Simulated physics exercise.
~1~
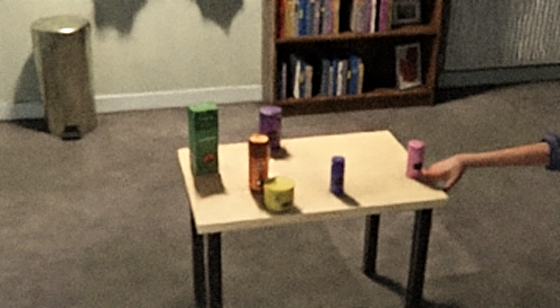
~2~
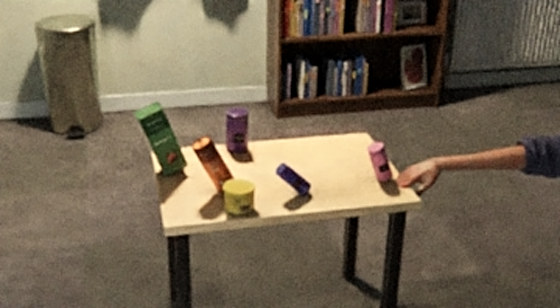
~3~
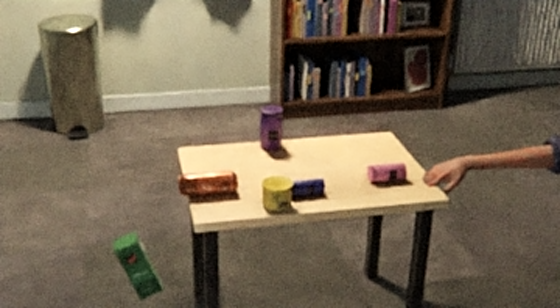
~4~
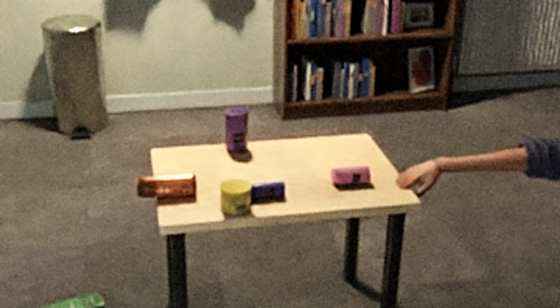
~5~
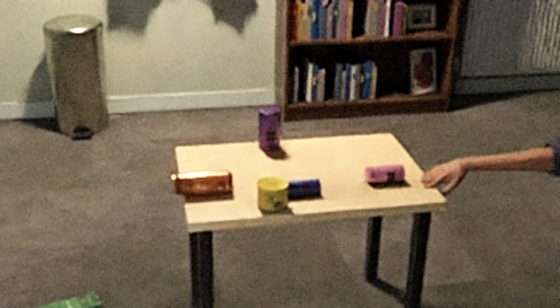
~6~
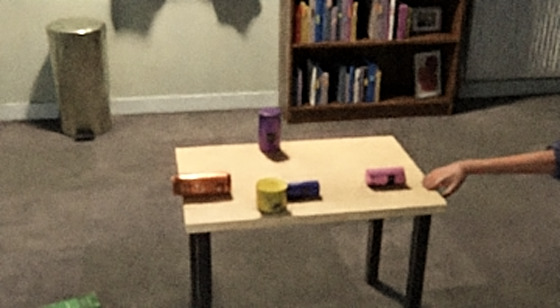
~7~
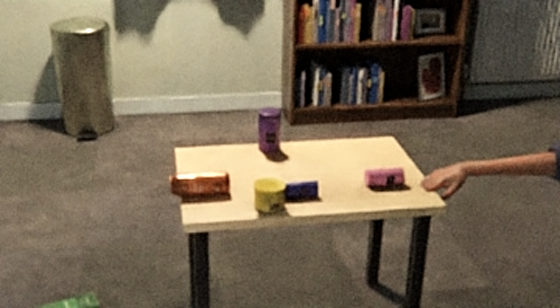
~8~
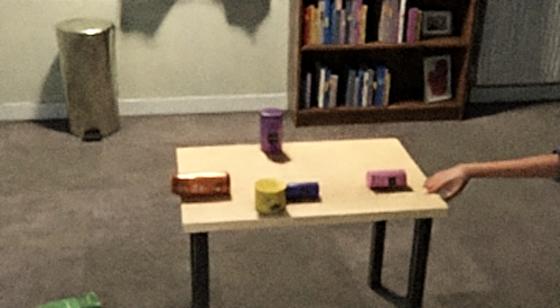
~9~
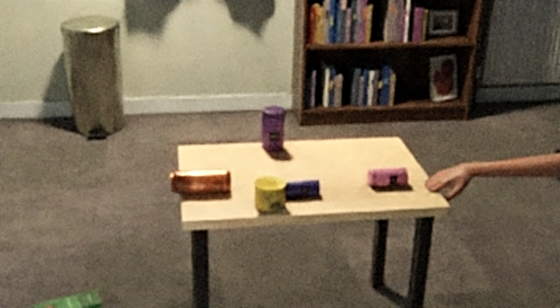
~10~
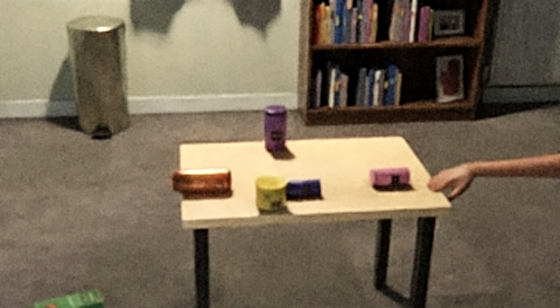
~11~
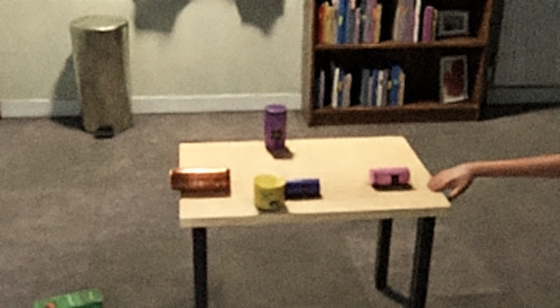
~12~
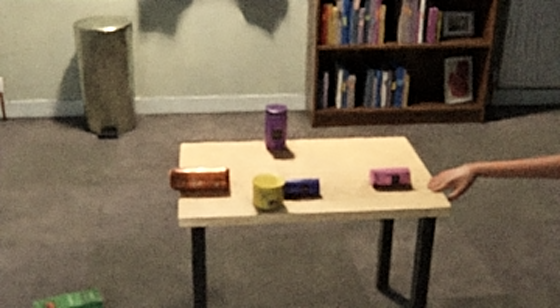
On a shaken table, four containers topple, the green one falling off, while two stay upright.
